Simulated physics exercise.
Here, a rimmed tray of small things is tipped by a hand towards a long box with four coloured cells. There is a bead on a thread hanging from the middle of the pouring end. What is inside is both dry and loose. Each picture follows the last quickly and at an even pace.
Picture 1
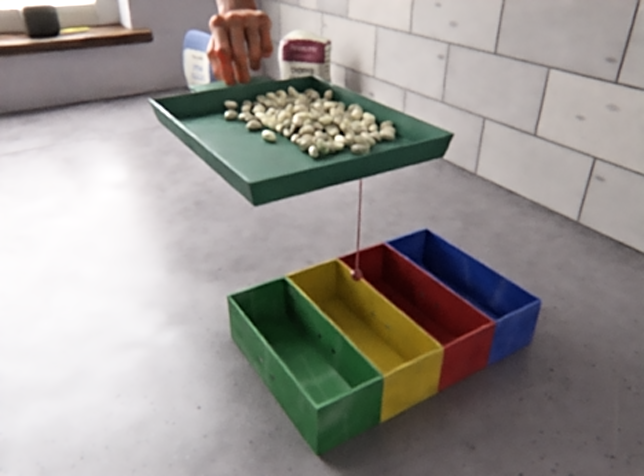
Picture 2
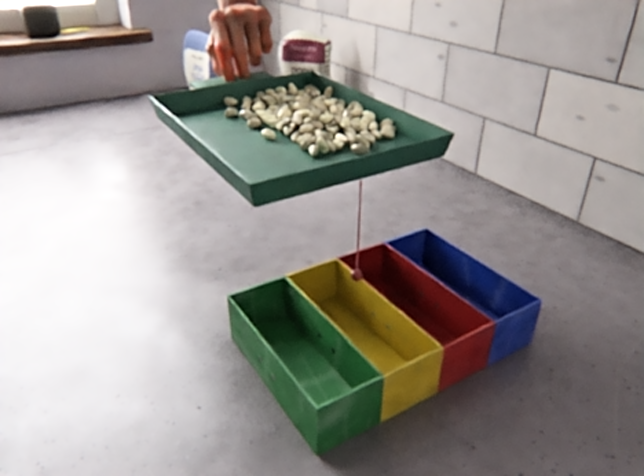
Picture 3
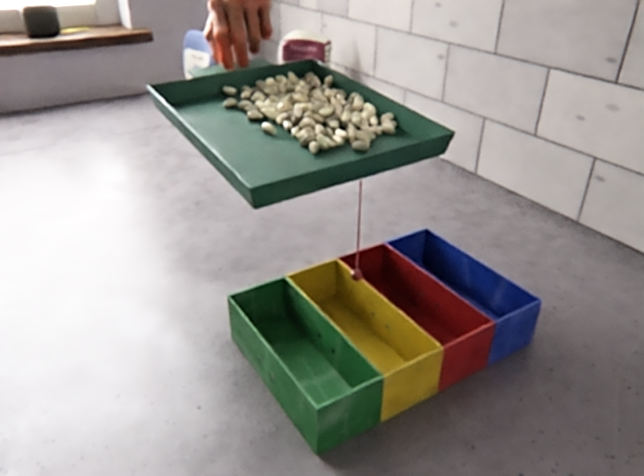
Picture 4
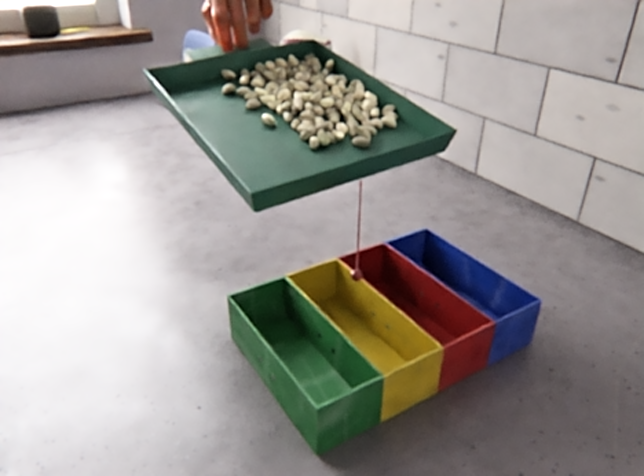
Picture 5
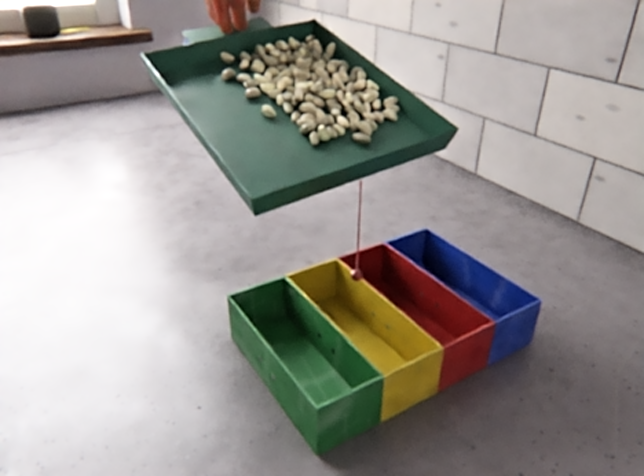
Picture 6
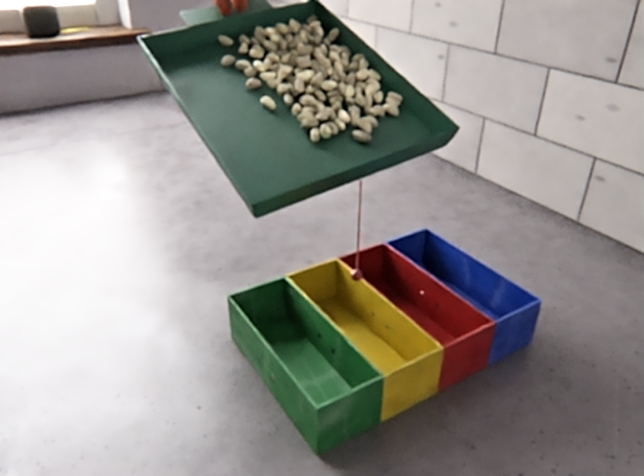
In this clip, a hand at the far edge of a green tray of pale beans steadily raises that side, tilting the tray towards its near left corner above a box with green, yellow, red and blue cells.
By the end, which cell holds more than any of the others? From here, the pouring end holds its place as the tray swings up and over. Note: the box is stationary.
That would be the green one.
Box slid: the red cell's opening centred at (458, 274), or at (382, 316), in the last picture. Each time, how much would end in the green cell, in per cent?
About 30% on the first try and 30% on the second.
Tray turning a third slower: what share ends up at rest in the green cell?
About 60 %.
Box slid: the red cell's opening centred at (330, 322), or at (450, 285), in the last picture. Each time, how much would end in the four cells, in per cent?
In order: 100 per cent and 50 per cent.
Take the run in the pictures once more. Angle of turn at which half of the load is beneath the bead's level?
It is at around 105 degrees.
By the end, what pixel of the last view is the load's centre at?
At about (323, 385), give or take.
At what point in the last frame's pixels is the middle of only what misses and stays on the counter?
Close to (231, 454).
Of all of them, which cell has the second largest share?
Rank 2: Yellow.
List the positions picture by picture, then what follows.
Corners of the pouring end at (253, 179) and (447, 133), level; middle of the load at (313, 116), white beans; bead on its thread at (357, 275); green cell at (350, 411); yellow cell at (412, 380); red cell at (466, 352); blue cell at (515, 328), in the first picture.
Corners of the pouring end at (253, 180) and (447, 132), level; middle of the load at (313, 114), in the second picture.
Corners of the pouring end at (254, 183) and (448, 131), tipped barely, lowest at the left corner; middle of the load at (314, 106), in the third picture.
Corners of the pouring end at (254, 188) and (449, 129), tipped a little, lowest at the left corner; middle of the load at (314, 94), in the fourth picture.
Corners of the pouring end at (255, 193) and (451, 127), tipped clearly, lowest at the left corner; middle of the load at (315, 82), in the fifth picture.
Corners of the pouring end at (255, 198) and (453, 126), tipped clearly, lowest at the left corner; middle of the load at (316, 70); green cell at (350, 411); yellow cell at (412, 380); red cell at (466, 352); blue cell at (515, 328), in the sixth picture.
Soon, tray tipped steeply; nearly all on the tray; a small part falling or outside the box.
A while on, tray tipped right over; about half on the tray; about a quarter in the green cell; a small part in the yellow cell; a stray few in the red cell; about a quarter falling or outside the box.
Towards the end, tray tipped past a quarter turn; about half in the green cell; about a quarter in the yellow cell; a small part in the red cell; about a quarter falling or outside the box.
Finally, tray tipped past a quarter turn; about half in the green cell; about a quarter in the yellow cell; a small part in the red cell; none in the blue cell; about a quarter outside the box.
